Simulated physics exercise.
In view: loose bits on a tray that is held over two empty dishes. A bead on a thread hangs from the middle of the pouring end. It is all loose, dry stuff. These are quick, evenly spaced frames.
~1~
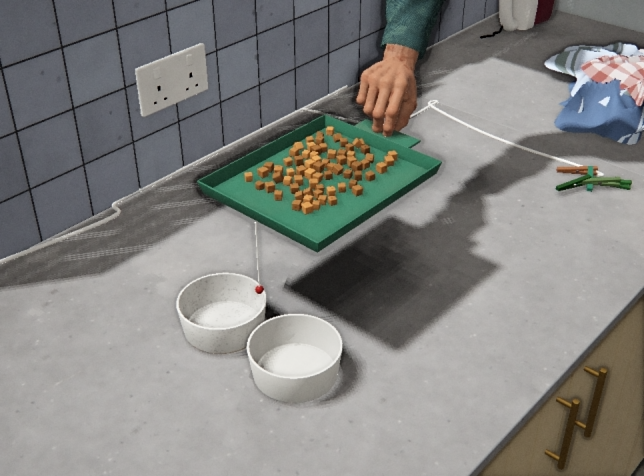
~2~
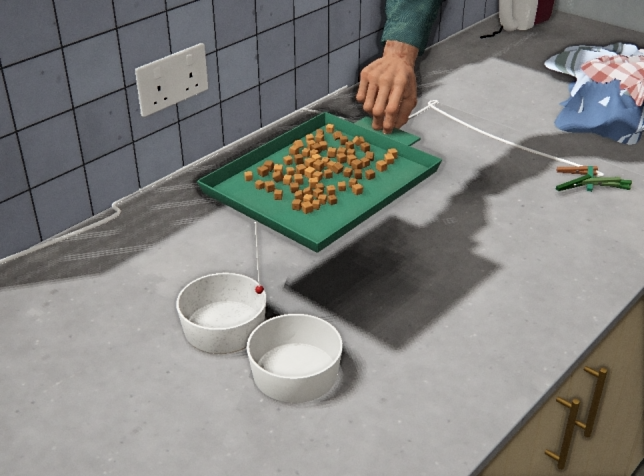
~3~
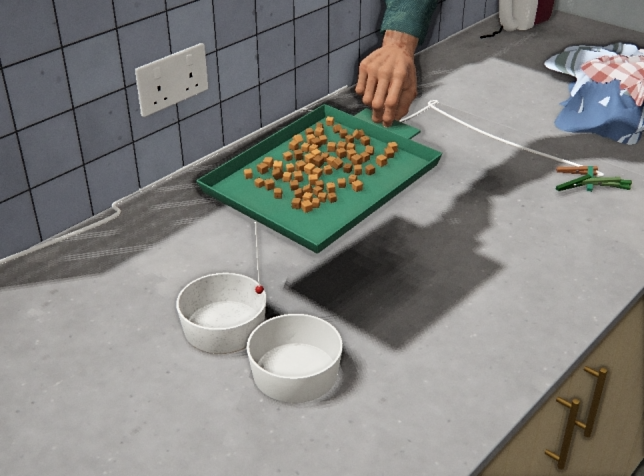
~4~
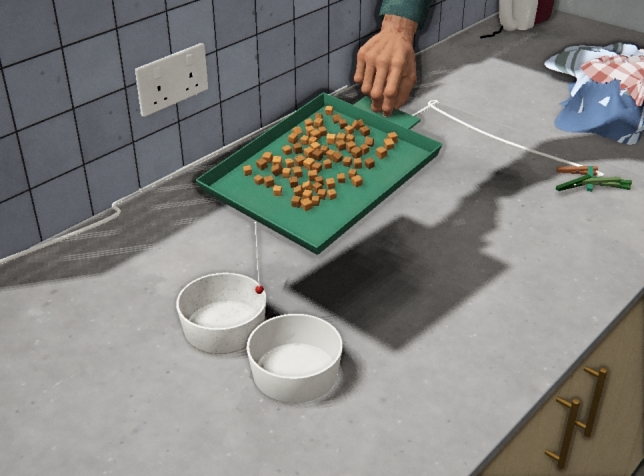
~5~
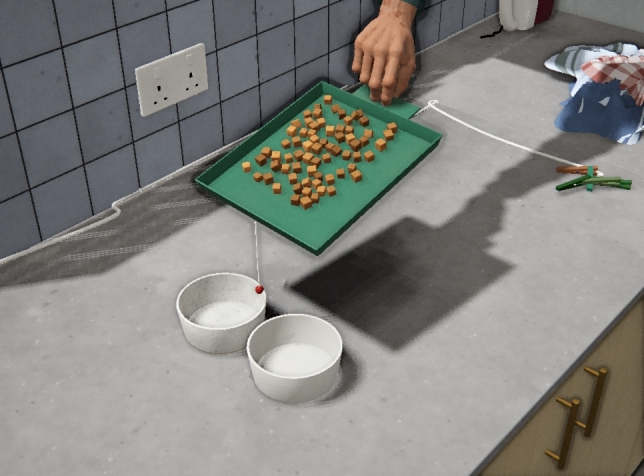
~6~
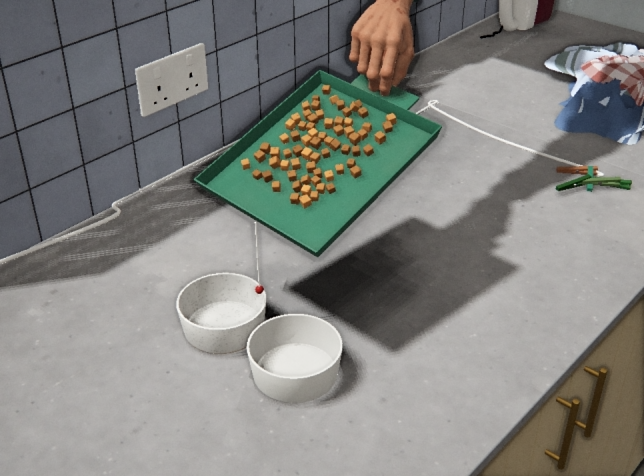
A hand slowly raises the back of a green tray of brown cubes above two white dishes.
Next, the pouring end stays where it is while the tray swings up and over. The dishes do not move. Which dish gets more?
The right-hand dish gets more.
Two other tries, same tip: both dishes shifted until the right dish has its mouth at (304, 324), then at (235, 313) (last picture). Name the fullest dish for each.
In turn: Right; the right one.
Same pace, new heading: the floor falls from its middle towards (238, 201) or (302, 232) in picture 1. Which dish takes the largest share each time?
At the first place the dish on the left, at the second the dish on the right.
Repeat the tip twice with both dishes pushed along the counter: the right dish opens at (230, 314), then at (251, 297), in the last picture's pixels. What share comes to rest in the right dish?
First some 40, then 20 per cent.
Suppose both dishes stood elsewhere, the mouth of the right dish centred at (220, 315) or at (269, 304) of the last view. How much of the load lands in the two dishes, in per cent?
Near 30 % and 30 %.
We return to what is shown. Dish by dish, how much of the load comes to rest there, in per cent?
Left dish: 20 %, right dish: 70 %.
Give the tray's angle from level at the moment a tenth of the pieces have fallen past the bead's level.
At some 95 degrees.
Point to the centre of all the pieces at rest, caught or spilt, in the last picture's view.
At about (283, 365).
Just after the last frame, tray tipped steeply; almost all on the tray; about a tenth in the air.
A moment on, tray tipped right over; the larger part on the tray; about a tenth in the right dish; just a few in the left dish; just a few outside both; about a tenth in the air.
Further on, tray tipped past a quarter turn; roughly two thirds in the right dish; roughly a quarter in the left dish; about a tenth outside both.
When it is over, tray tipped past a quarter turn; roughly two thirds in the right dish; roughly a quarter in the left dish; about a tenth outside both.
